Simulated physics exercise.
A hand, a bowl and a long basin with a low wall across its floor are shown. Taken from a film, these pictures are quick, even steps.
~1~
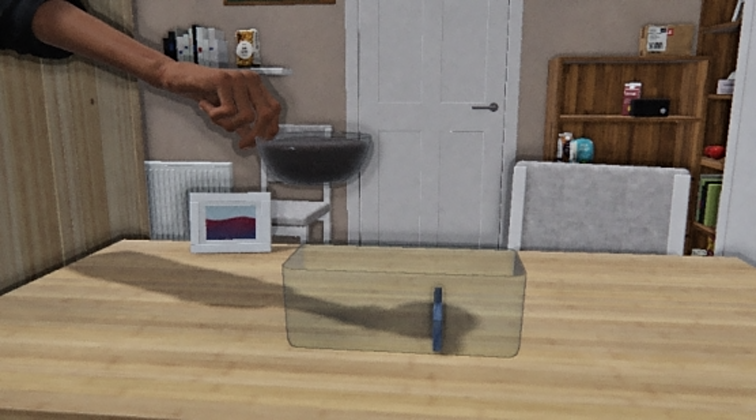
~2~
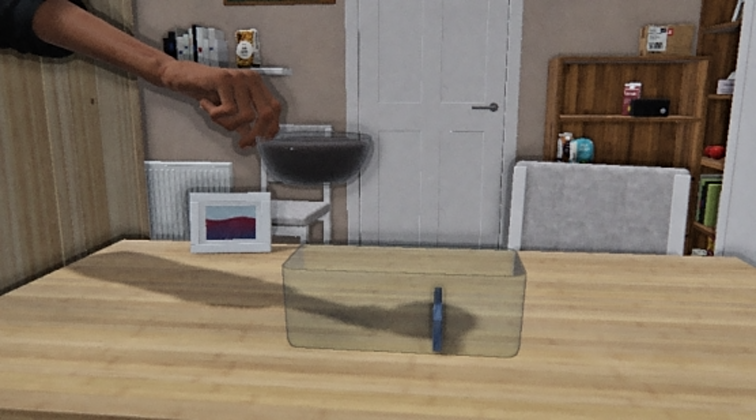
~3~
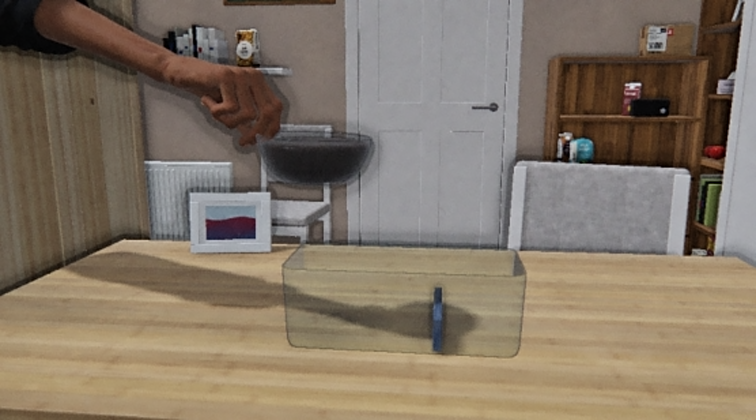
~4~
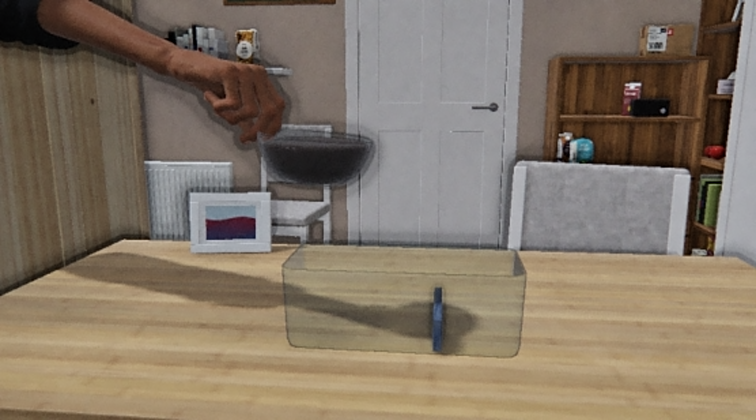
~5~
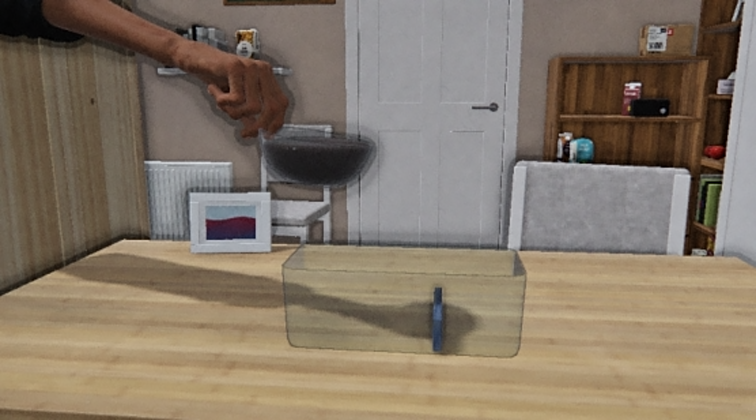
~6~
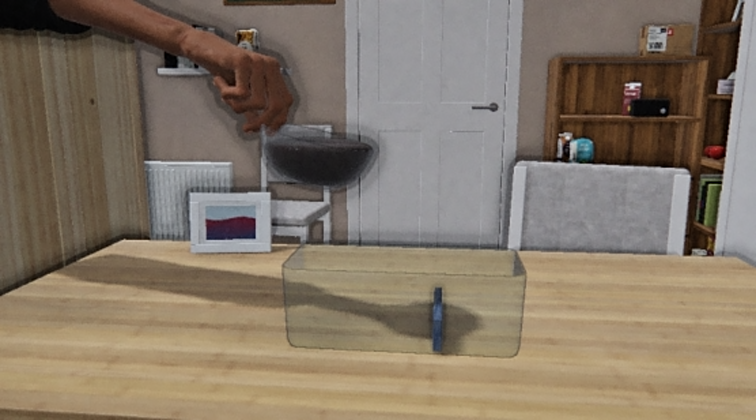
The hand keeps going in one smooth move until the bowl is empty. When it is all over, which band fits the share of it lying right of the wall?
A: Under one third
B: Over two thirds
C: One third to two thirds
The answer is A.
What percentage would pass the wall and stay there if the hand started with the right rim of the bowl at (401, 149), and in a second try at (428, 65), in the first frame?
55 %, then 70 %.
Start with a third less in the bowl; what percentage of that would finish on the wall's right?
5 %.
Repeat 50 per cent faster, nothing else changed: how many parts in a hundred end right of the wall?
Roughly 10 %.
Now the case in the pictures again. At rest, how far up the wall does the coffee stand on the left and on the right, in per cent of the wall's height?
Once it settles, the left reaches around 50 and the right around 10.
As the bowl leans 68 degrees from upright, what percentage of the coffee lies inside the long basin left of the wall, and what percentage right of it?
Left part close to 30 in a hundred, right part close to 0.
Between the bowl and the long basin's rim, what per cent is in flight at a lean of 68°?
Near 40 parts in a hundred.
A moment on, the bowl is tipped part way and 30 per cent is still to pour, 29 is left of the wall and 2 right of it.
Next, the bowl is tipped on its side and 1 per cent is still to pour, 88 is left of the wall and 6 right of it.
Then the bowl is tipped right over and 0 per cent is still to pour, 92 is left of the wall and 8 right of it.
Later the bowl is tipped right over and 0 per cent is still to pour, 91 is left of the wall and 8 right of it.
Finally, 92 per cent lies left of the wall, 8 right of it and 1 outside.
